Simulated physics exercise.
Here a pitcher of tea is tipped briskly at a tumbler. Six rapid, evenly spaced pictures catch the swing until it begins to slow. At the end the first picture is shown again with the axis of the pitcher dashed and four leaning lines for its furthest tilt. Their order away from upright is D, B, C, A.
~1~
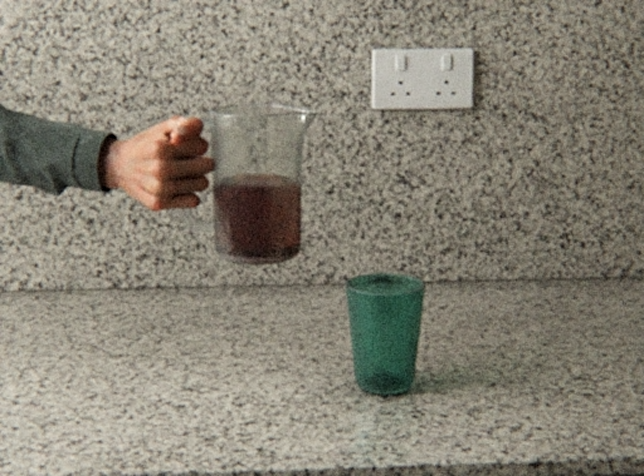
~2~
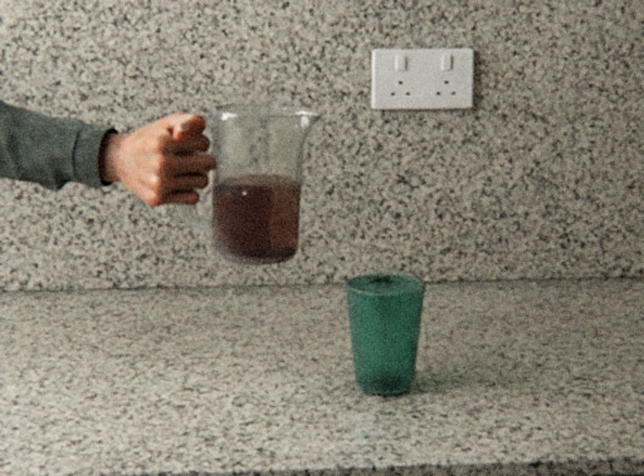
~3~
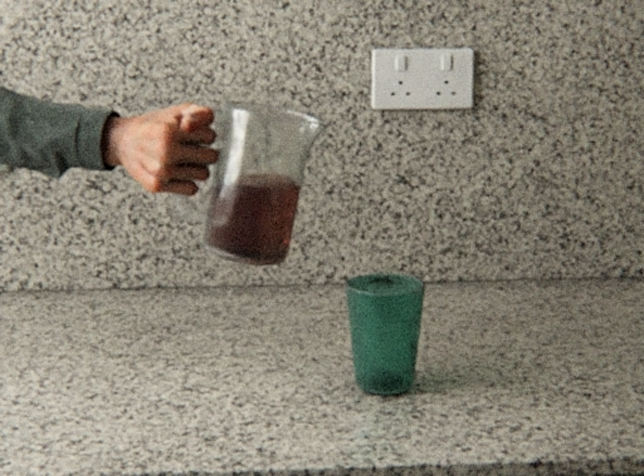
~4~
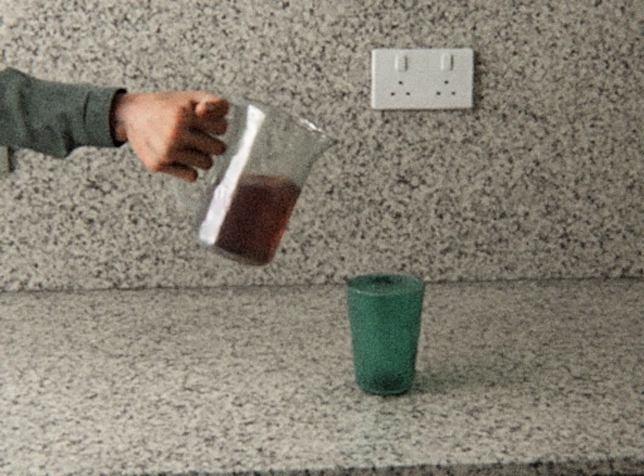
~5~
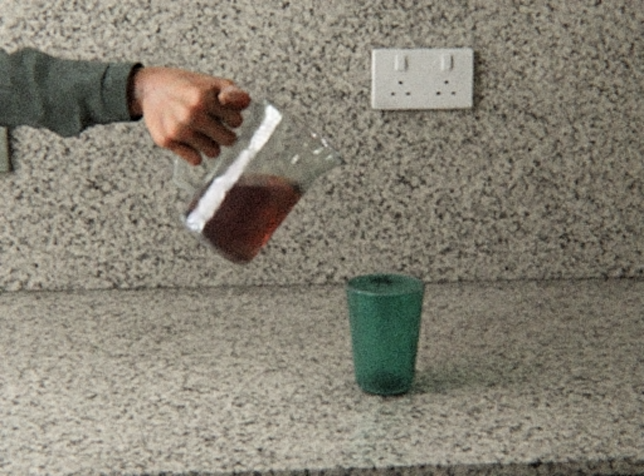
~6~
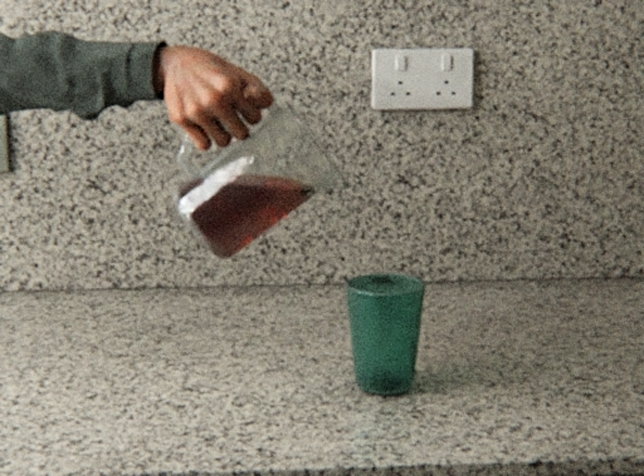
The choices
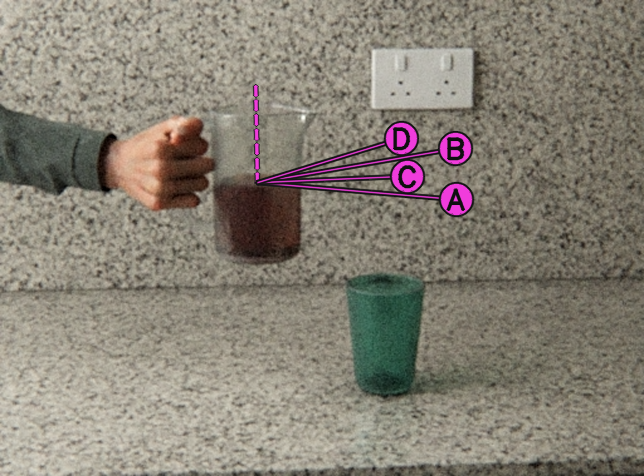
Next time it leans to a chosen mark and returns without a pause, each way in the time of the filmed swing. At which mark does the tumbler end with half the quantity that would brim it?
B.
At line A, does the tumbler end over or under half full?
Over.
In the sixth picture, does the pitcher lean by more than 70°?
No, it does not.
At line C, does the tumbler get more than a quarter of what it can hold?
Yes.
In magenta, A at (439, 198); B at (438, 151); C at (390, 177); D at (385, 143).
With A, the tumbler ends with about 84 % of what it can hold; 6 % of the tea is spilt.
With B, the tumbler ends with about 51 % of what it can hold.
With C, the tumbler ends with about 70 % of what it can hold; 4 % of the tea is spilt.
With D, the tumbler ends with about 33 % of what it can hold.
